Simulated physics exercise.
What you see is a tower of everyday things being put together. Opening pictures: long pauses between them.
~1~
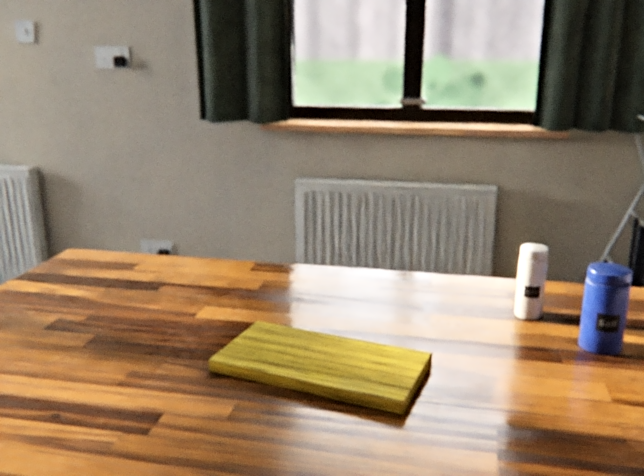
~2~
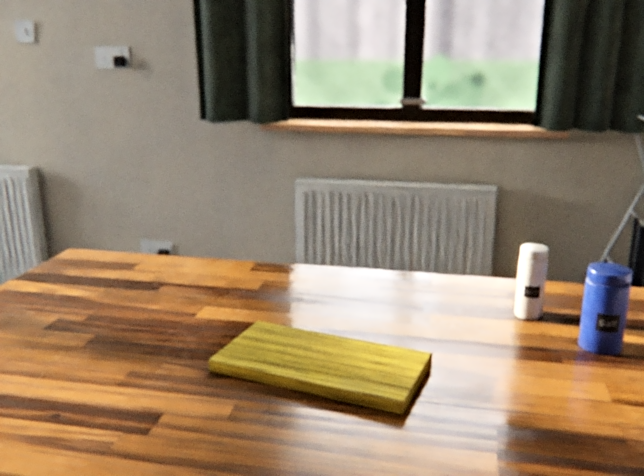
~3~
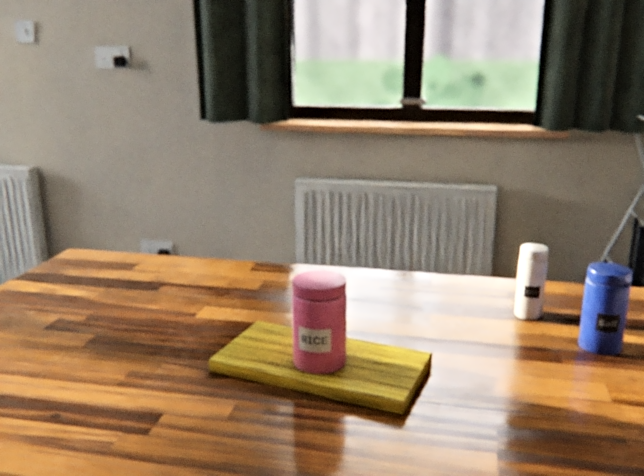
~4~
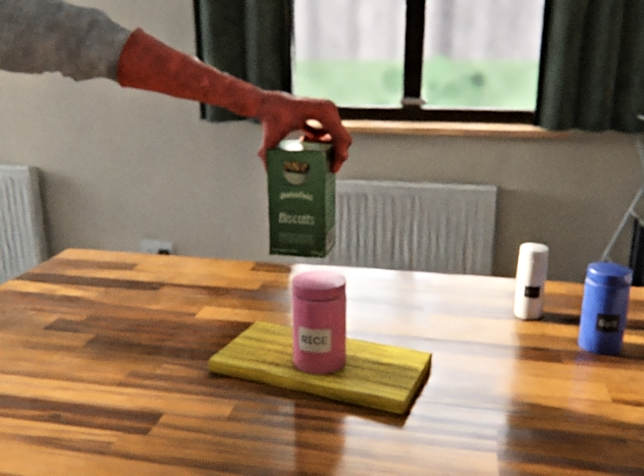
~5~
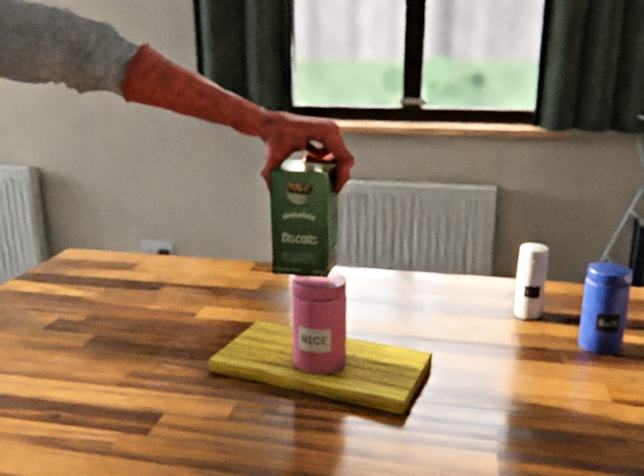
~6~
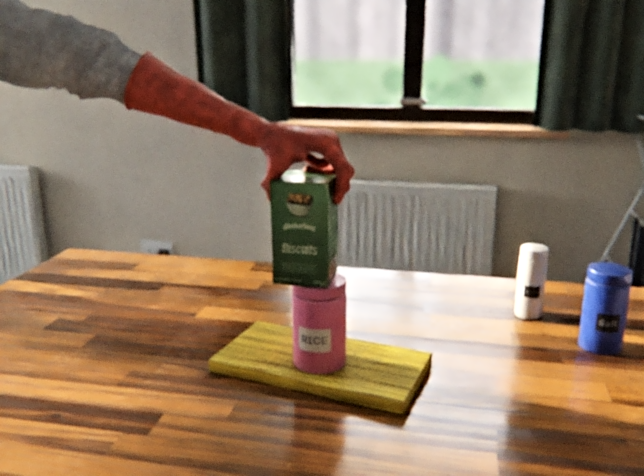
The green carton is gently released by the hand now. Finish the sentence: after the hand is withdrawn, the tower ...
The tower stays upright.
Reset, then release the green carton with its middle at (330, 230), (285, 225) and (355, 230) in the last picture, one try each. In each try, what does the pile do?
So the first time it stays intact, the second time it tips over, and the third time it tips over.
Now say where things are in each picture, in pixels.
In the first picture, the last thing is not in view yet; yellow board (322, 362).
In the second picture, the last thing is not in view yet; blue jar (605, 308).
In the third picture, the last thing is not in view yet; yellow board (322, 362).
In the fourth picture, on its way; green carton (303, 198); blue jar (605, 308).
In the fifth picture, on its way; green carton (306, 218); yellow board (322, 362).
In the sixth picture, set down, still held; green carton (306, 228); blue jar (605, 308).
Then, 1.20 s later than the last frame, all is still.
Then, 2.40 s later than the last frame, green carton resting near (306, 229).
When it is over, all 5 as before. End places, in pixels of the last picture, green carton near (306, 229). The pile stays up.
